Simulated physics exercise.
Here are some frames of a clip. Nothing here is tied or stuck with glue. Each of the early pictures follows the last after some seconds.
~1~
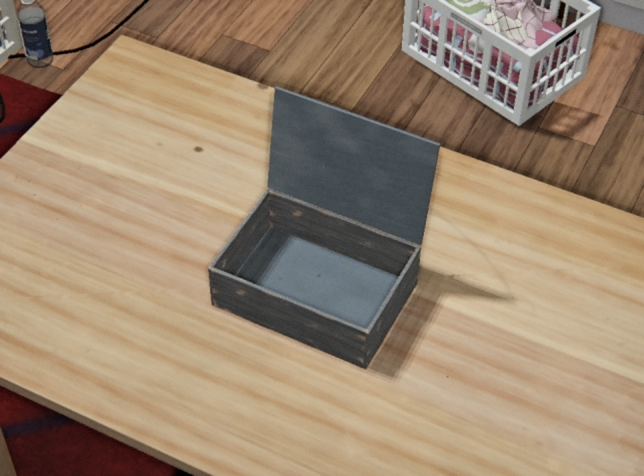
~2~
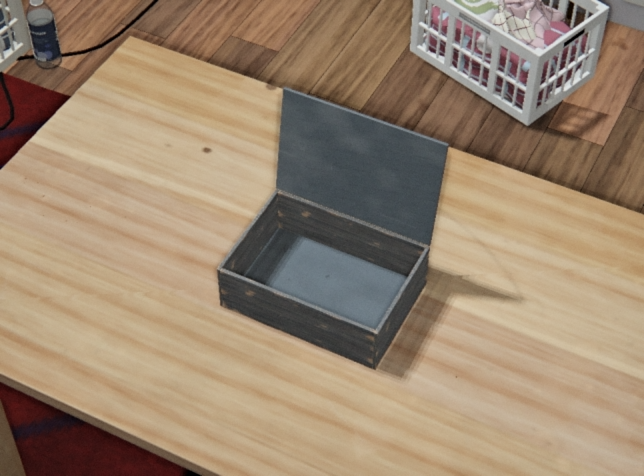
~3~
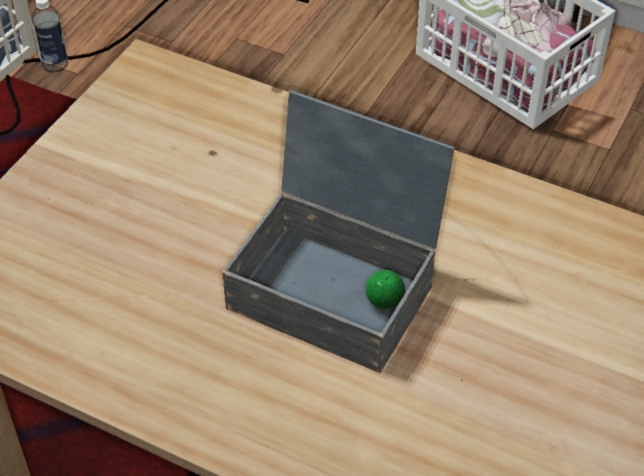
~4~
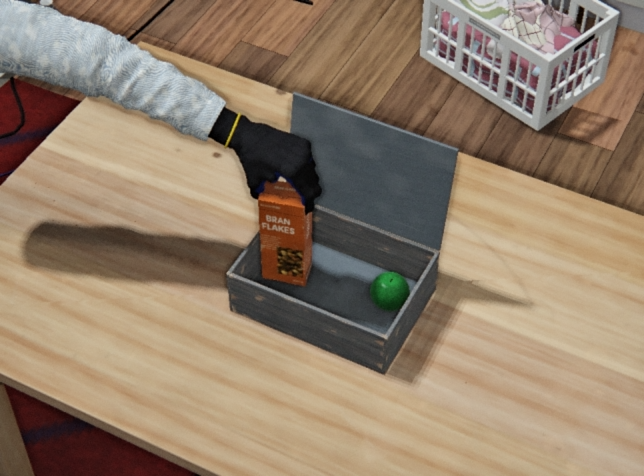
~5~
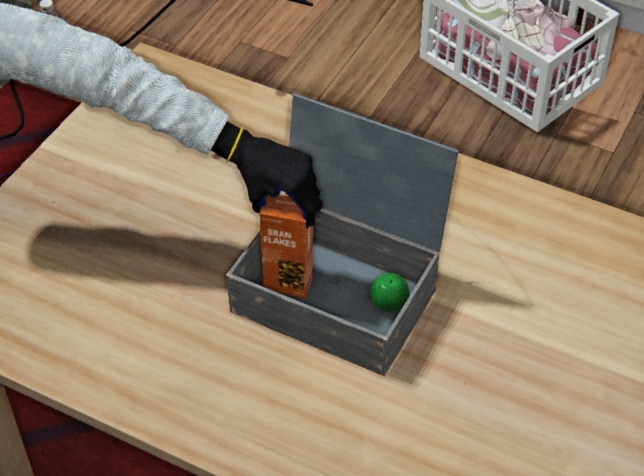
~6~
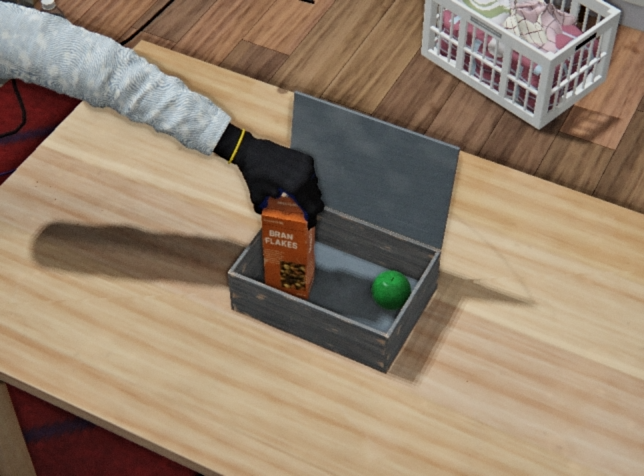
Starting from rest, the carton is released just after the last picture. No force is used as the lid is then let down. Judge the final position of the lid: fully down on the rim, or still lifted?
Watch - the lid never drops into place.
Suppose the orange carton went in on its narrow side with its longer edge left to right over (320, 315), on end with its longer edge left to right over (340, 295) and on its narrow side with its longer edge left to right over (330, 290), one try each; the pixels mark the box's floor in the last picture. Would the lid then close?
So, one: It drops fully; two: It remains raised; three: It drops fully.
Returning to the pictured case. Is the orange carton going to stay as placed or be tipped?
Well, it stays just as set.
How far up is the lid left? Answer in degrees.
The answer is about 50 degrees.
Then, 1.20 s past the last view, lid 81° above the rim.
Then, 1.70 s past the last view, lid 52° above the rim.
Finally, lid 52° above the rim; both still in place. Final places as the last picture's camera would see them, orange carton near (289, 248).
